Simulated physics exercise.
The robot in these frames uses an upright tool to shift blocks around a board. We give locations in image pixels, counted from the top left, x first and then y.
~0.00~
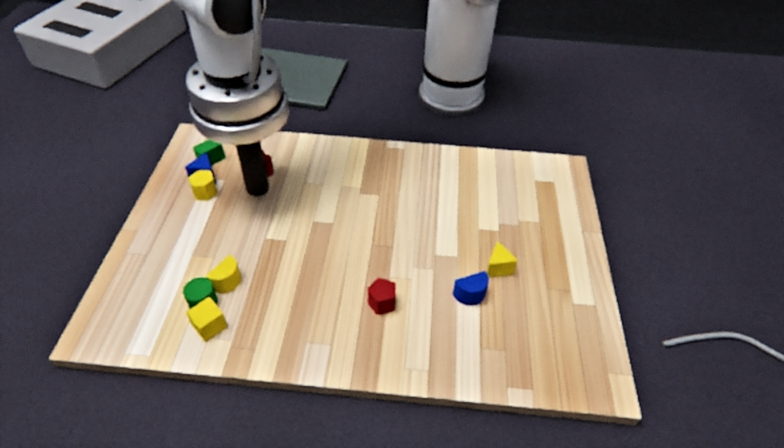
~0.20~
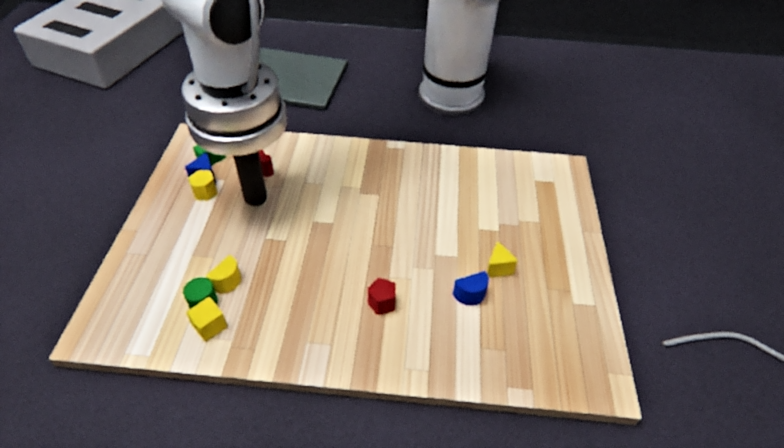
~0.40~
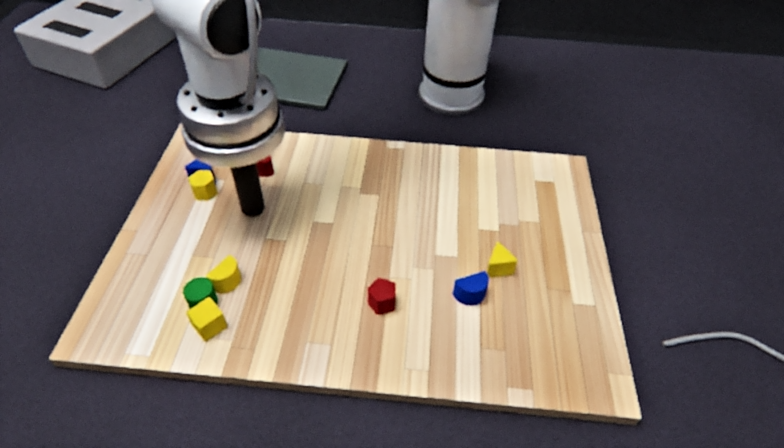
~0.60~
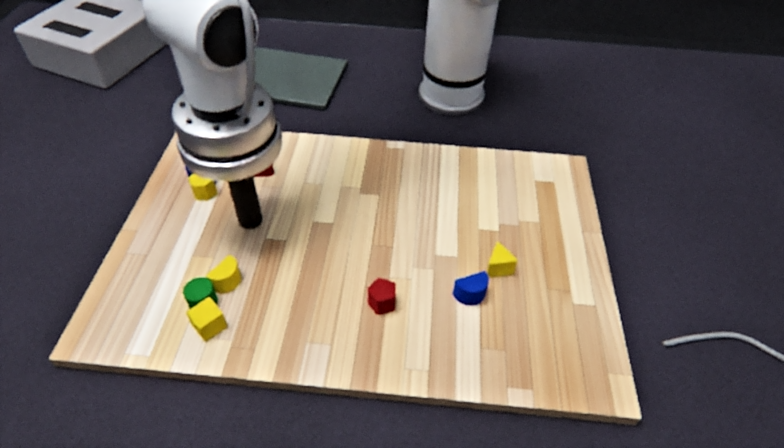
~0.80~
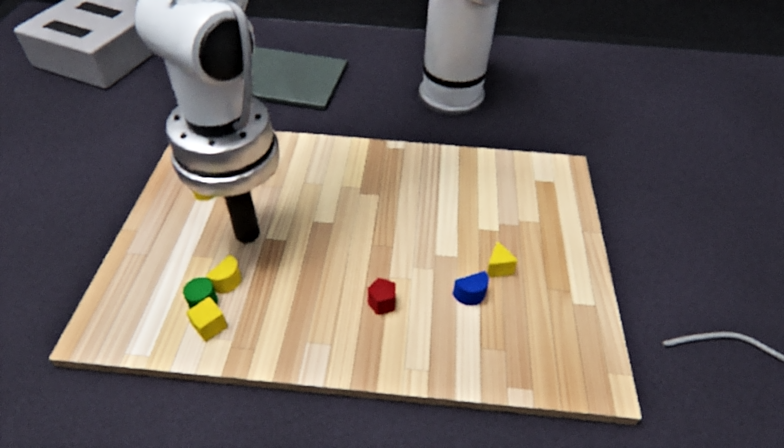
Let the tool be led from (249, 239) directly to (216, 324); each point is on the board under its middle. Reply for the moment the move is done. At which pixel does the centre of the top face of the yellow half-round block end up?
When the path ends, it will be at (187, 309).
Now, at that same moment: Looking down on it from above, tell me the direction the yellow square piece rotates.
From above, the yellow square piece will be seen to turn anti-clockwise.
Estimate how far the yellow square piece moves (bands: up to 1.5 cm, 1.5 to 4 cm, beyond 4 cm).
The block winds up 1.5 to 4 cm from where it is now.
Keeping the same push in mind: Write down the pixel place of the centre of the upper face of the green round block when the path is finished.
Its top middle is near (160, 308).
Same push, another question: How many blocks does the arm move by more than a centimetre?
Blocks that move over 1 cm: Three or more.
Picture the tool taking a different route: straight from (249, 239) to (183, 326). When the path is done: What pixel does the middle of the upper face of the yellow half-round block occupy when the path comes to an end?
Answer: (227, 282).
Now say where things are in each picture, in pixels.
The first picture shows lower end of the tool at (258, 189), tops of blocks, green round block at (197, 288), yellow square piece at (204, 312), yellow half-round block at (224, 268).
The second picture shows tool at (256, 199), blocks as before.
The third picture shows tool at (254, 209), blocks as before.
The fourth picture shows tool at (251, 221), blocks as before.
The fifth picture shows tool at (248, 235), green round block at (197, 288), yellow square piece at (204, 312), yellow half-round block at (224, 268).
What follows on the original path. One third of the way, tool at (238, 261); green round block at (192, 293); yellow half-round block at (219, 275).
Two thirds of the way, tool at (227, 289); green round block at (167, 308); yellow square piece at (199, 320), turned 35° anticlockwise; yellow half-round block at (197, 297), turned 55° clockwise.
At the end, tool at (215, 320); green round block at (160, 308); yellow square piece at (190, 336), turned 60° anticlockwise; yellow half-round block at (187, 309), turned 140° clockwise.
